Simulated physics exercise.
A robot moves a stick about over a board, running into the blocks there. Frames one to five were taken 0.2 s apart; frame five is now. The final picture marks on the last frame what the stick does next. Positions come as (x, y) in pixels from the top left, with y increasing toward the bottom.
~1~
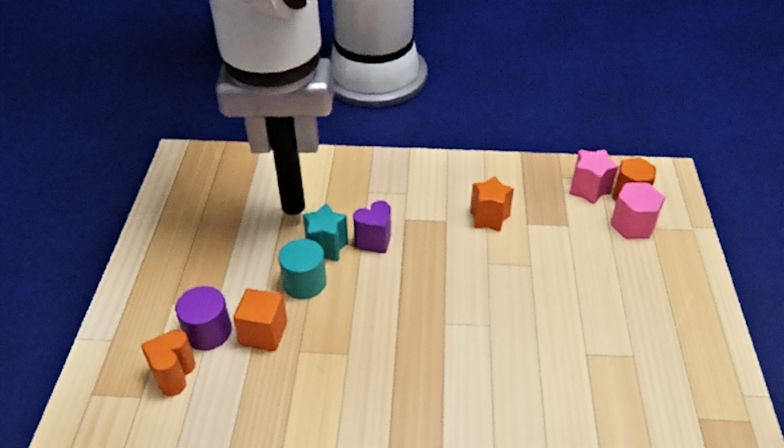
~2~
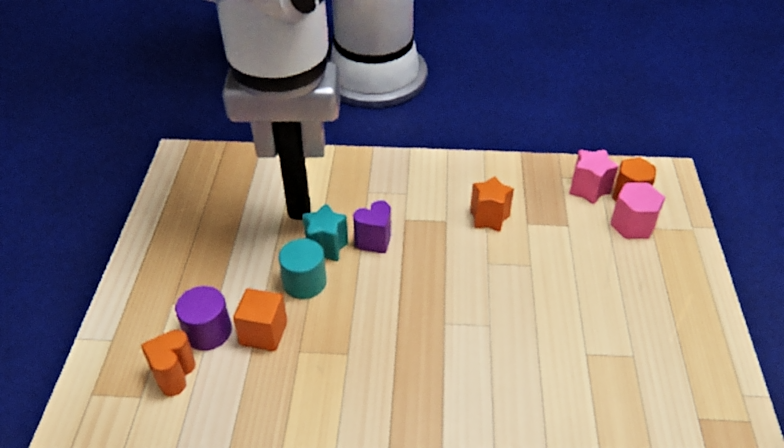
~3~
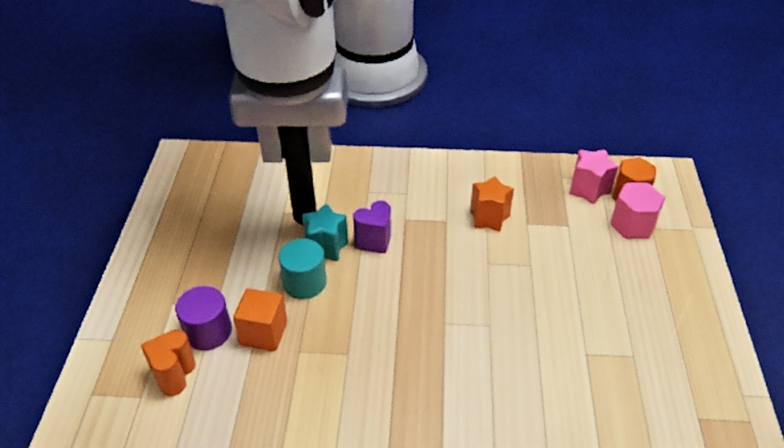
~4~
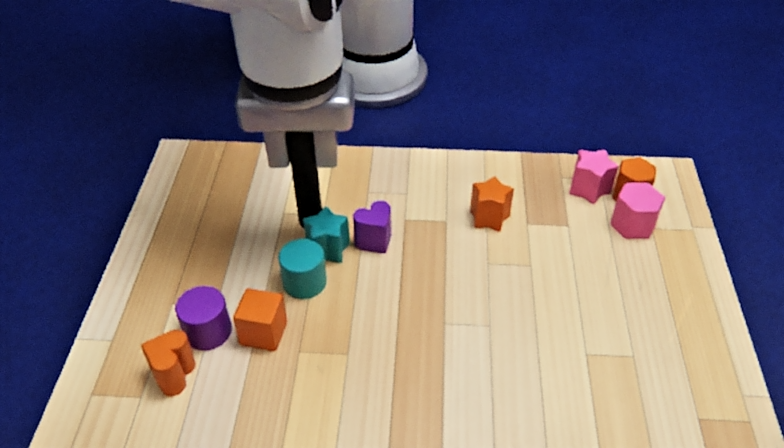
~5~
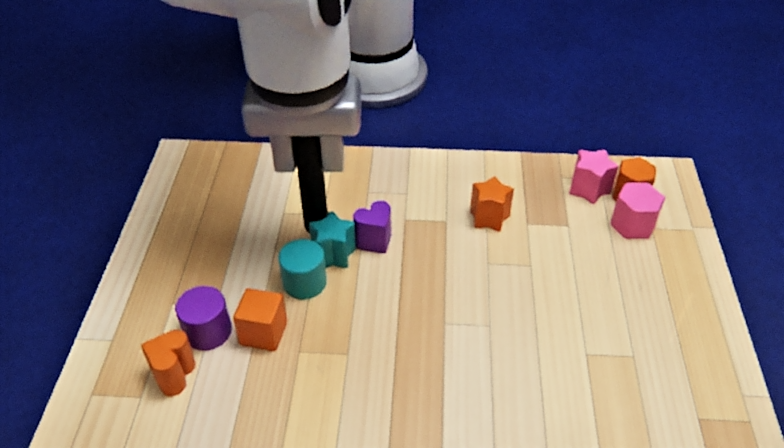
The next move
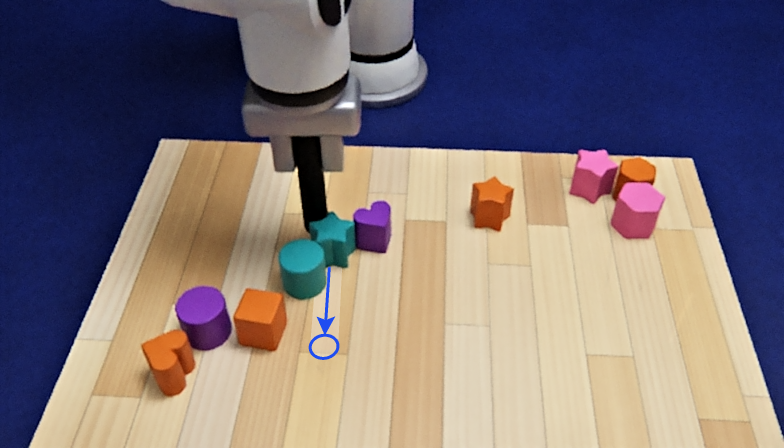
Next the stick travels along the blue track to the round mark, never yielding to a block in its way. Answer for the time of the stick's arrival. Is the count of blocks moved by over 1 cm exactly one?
No, I don't think so.
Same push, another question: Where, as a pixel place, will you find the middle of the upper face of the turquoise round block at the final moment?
The middle of the upper face of the turquoise round block will lie at about (287, 275) in the picture.
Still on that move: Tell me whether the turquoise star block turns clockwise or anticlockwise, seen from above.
Seen from above, its turn is counter-clockwise.
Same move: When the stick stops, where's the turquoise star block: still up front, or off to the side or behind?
It escapes to one side.
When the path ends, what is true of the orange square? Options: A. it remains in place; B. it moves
A (it remains in place)
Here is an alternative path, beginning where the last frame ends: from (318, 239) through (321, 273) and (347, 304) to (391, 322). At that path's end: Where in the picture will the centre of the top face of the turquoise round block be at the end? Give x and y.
The middle of its top is at (296, 278).
Path on the board, from (318, 239) over (328, 288) to (324, 347).
On the path given first. One third of the way, stick (328, 258); turquoise round block (297, 260); turquoise star block (352, 253), turned 25° anticlockwise.
Two thirds of the way, stick (325, 296); turquoise round block (287, 275); turquoise star block (356, 262), turned 65° anticlockwise.
At the end, stick (323, 335); orange square in place; turquoise round block (287, 275); turquoise star block (356, 262), turned 65° anticlockwise; purple heart in place.
